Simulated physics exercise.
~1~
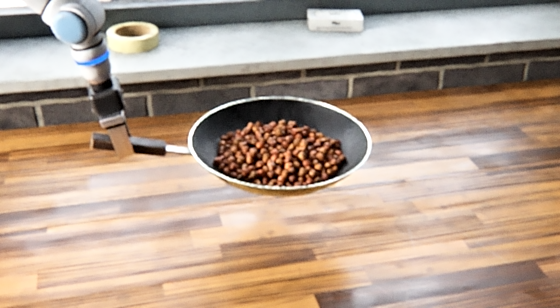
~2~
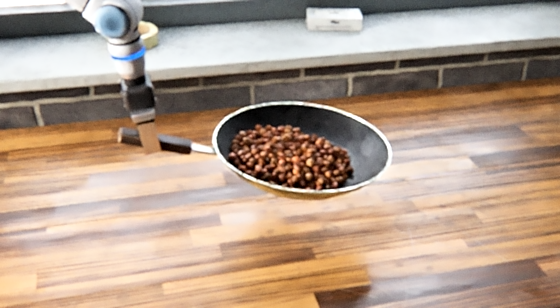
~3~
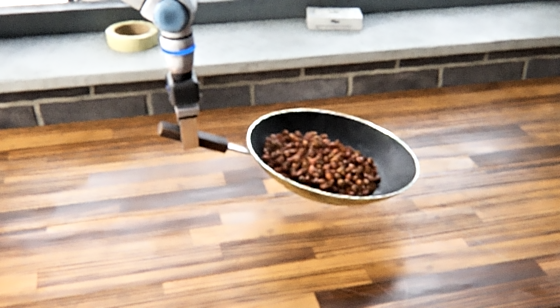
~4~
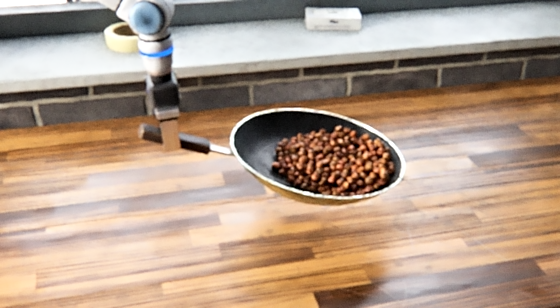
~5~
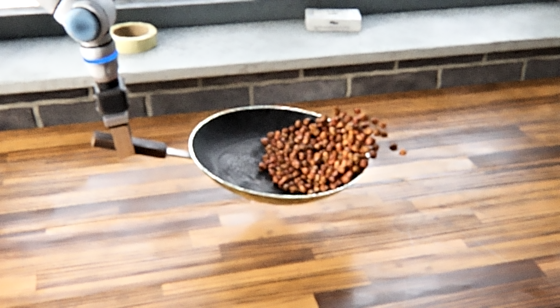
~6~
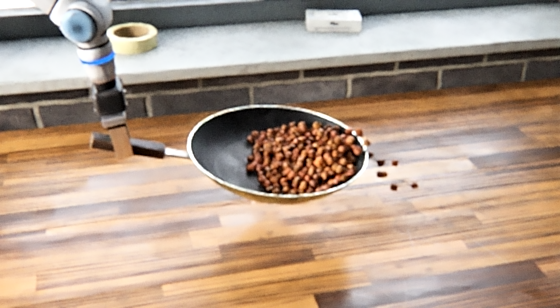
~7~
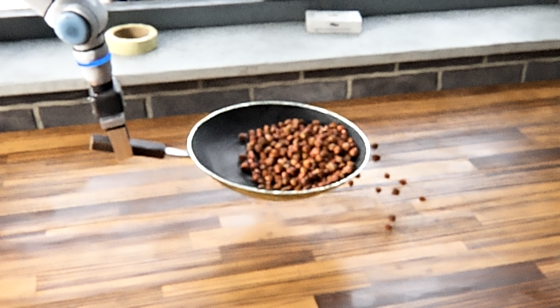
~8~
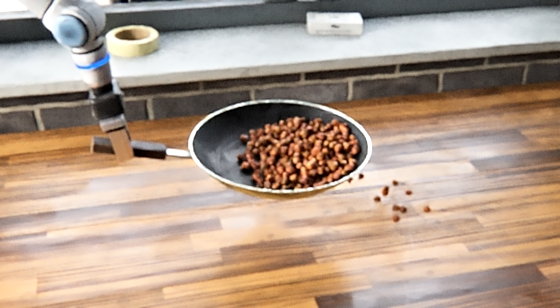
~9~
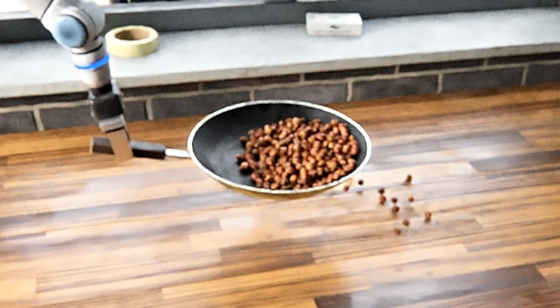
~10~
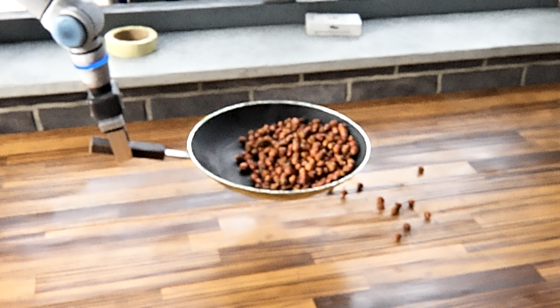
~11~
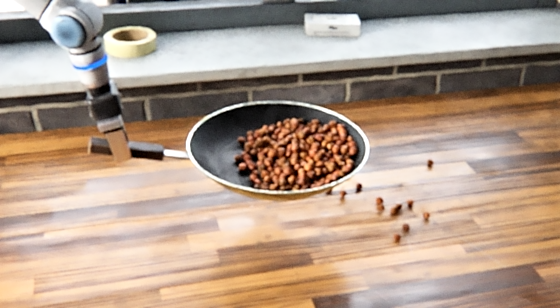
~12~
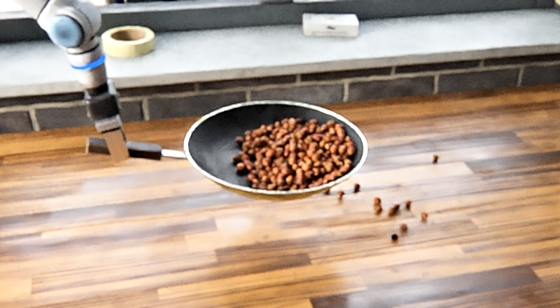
At the start, a robot arm holds a black frying pan heaped with small brown hazelnuts above a wooden worktop, with a roll of tape on the ledge behind. The arm moves the pan to the right, and the pan leans down toward its far side. It then pulls the pan back left, while the nuts pile up against the right side and a few fly over the rim. The pan levels and stops as the stray nuts drop onto the wood. At the end, most nuts remain in the still pan, with a small scattering on the worktop to its right.
